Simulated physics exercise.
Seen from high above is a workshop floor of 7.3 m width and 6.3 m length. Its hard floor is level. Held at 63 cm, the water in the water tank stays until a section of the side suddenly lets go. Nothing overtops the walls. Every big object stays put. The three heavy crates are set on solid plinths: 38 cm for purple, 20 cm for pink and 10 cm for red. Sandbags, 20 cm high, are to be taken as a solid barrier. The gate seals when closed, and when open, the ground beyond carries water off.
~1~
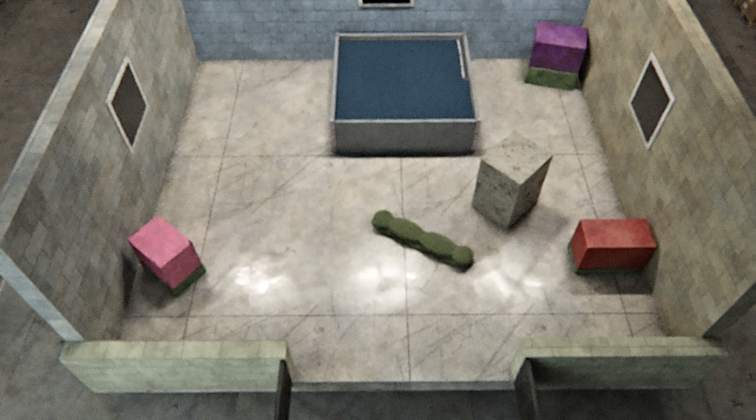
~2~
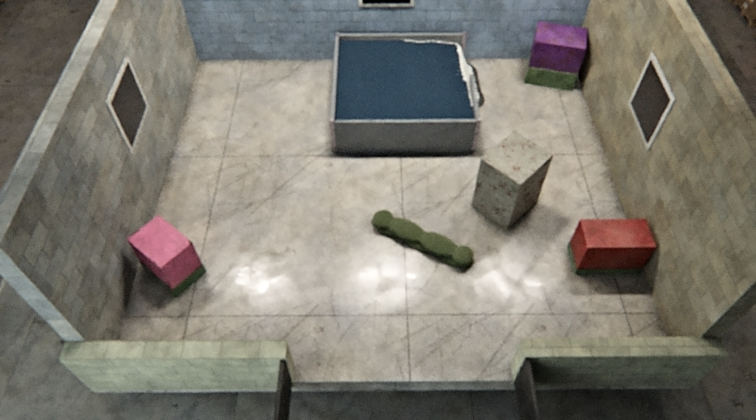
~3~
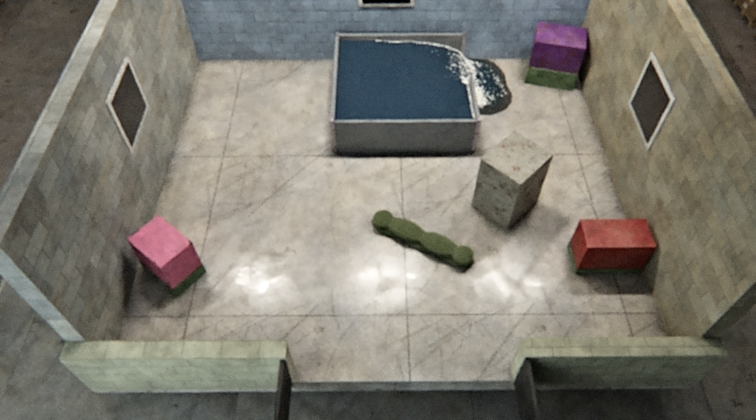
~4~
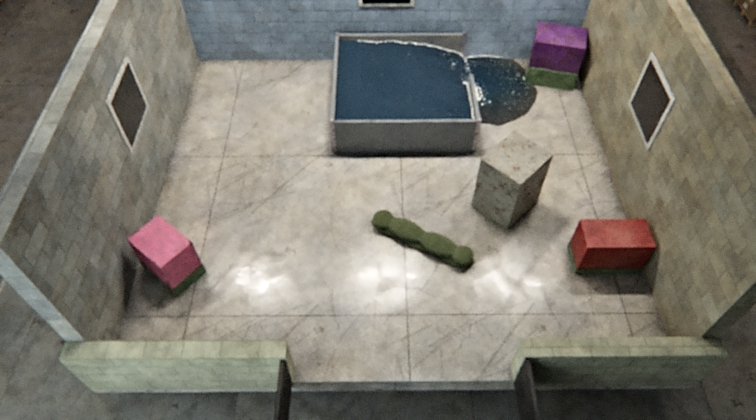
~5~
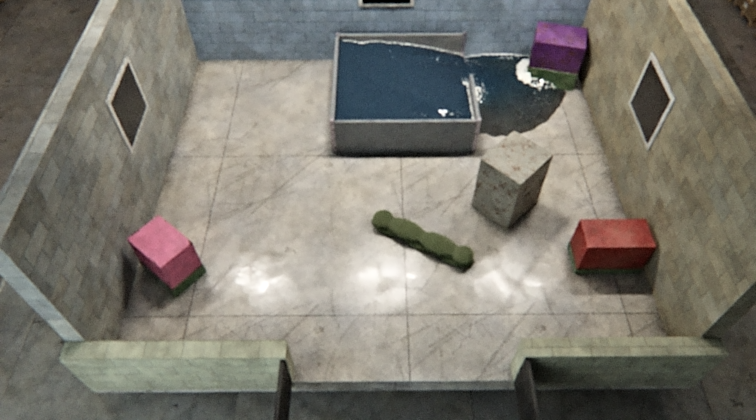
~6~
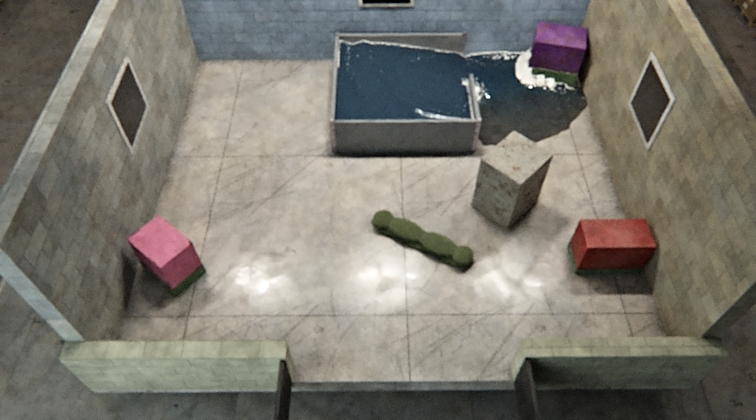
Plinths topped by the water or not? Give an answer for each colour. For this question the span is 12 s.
Purple crate: Topped; pink crate: Not topped; red crate: Topped.
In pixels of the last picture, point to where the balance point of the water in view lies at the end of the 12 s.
Roughly (415, 164).
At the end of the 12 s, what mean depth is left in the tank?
11 cm.
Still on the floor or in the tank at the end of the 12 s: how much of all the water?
That would be close to 80 per cent.
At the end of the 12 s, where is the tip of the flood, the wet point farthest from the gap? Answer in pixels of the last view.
(110, 365).
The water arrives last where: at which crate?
It is the pink one.
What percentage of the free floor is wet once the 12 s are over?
Wet share: Near 95 percent.
A moment later water covers 10 % of the floor and is deepest (56 cm) near (521, 64); purple plinth reached, pink plinth not reached, red plinth not reached.
Soon after water covers 15 % of the floor and is deepest (47 cm) near (524, 76); purple plinth reached, pink plinth not reached, red plinth reached.
Next water covers 30 % of the floor and is deepest (40 cm) near (621, 227); purple plinth reached, pink plinth not reached, red plinth reached.
Later on water covers 65 % of the floor and is deepest (20 cm) near (577, 237); purple plinth reached, pink plinth not reached, red plinth reached.
At the end water covers 95 % of the floor and is deepest (13 cm) near (518, 183); highest at the purple plinth 52 cm, highest at the pink plinth 10 cm, highest at the red plinth 37 cm.
